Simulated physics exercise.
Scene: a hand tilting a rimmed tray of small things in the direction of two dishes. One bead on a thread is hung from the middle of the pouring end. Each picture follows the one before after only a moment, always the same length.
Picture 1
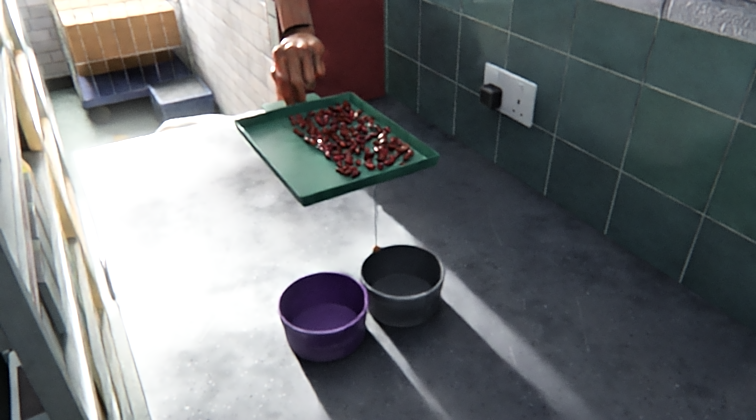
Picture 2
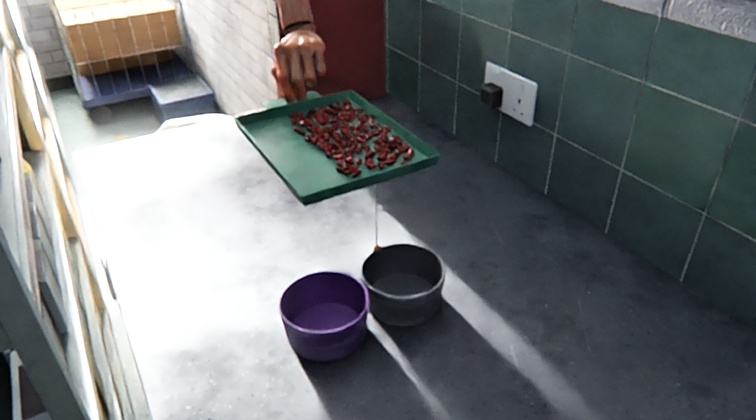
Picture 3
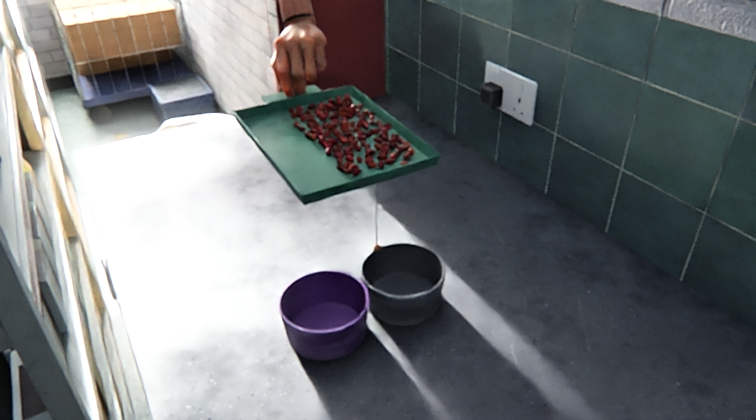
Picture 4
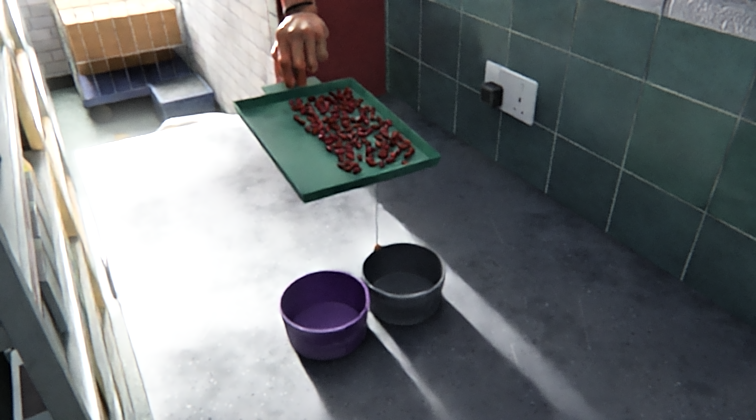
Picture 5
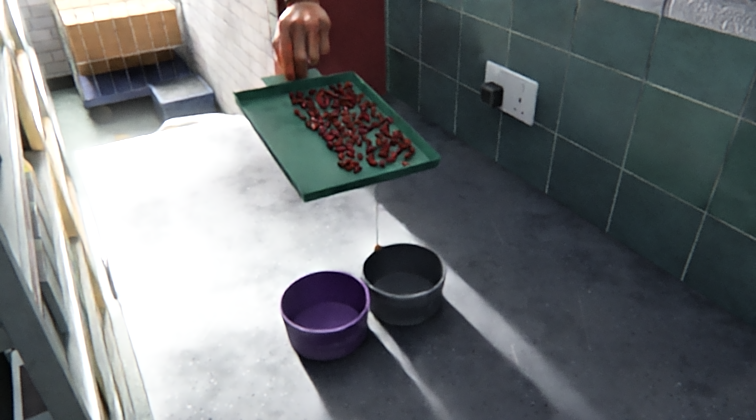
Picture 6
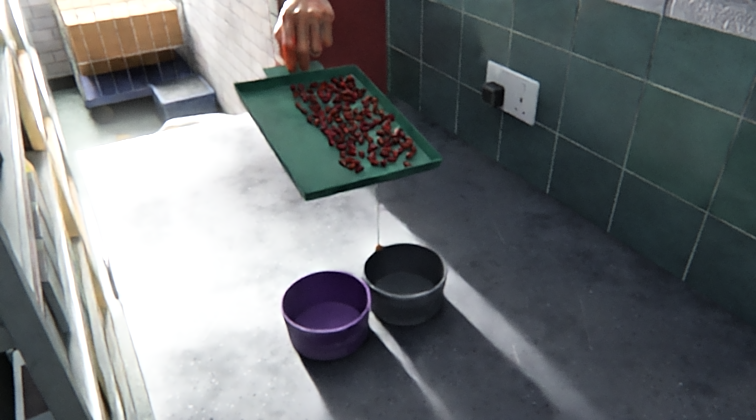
A hand held a green tray of dark red beans above a purple bowl and a dark grey one, slowly raising the handle end so the tray tilted a little toward the bowls.
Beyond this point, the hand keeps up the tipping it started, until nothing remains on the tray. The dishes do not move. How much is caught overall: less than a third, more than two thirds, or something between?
What lands in the dishes sits in the middle, a third to two thirds of the load.
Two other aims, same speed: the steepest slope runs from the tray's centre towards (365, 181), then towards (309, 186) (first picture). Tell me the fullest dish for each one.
Case 1 - the one at right; case 2 - the one at left.
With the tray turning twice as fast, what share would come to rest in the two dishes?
I'd say 40 percent or thereabouts.
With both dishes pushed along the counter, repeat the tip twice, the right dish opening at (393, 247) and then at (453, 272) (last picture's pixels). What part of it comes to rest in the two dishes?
20 per cent the first time, 40 per cent the second time.
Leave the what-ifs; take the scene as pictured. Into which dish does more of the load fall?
That's the right side.
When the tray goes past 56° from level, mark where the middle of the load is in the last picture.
Centre estimate: (395, 132).
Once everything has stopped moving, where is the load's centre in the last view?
Near (440, 287), more or less.
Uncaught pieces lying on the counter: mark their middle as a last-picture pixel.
Near (470, 278).
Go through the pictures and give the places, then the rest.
In the first frame, corners of the pouring end near (302, 195) and (437, 154), level; middle of the load near (347, 136), kidney beans; left dish near (344, 341); right dish near (425, 306); bead on its thread near (376, 249).
In the second frame, corners of the pouring end near (303, 195) and (437, 154), level; middle of the load near (347, 134).
In the third frame, corners of the pouring end near (303, 193) and (438, 154), tipped barely, lowest at the right corner; middle of the load near (347, 131).
In the fourth frame, corners of the pouring end near (304, 192) and (438, 155), tipped a little, lowest at the right corner; middle of the load near (348, 126).
In the fifth frame, corners of the pouring end near (305, 192) and (439, 156), tipped a little, lowest at the right corner; middle of the load near (348, 123).
In the sixth frame, corners of the pouring end near (307, 191) and (440, 158), tipped a little, lowest at the right corner; middle of the load near (350, 119); left dish near (347, 340); right dish near (427, 305).
Shortly afterwards, tray tipped steeply; all but a few on the tray; only a few in the air.
Next, tray tipped right over; the bulk on the tray; only a few in the right dish; only a few outside both; a little in the air.
Some moments later, tray tipped past a quarter turn; near half in the right dish; near half outside both.
In the end, tray tipped past a quarter turn; none at all in the left dish; near half in the right dish; near half outside both.
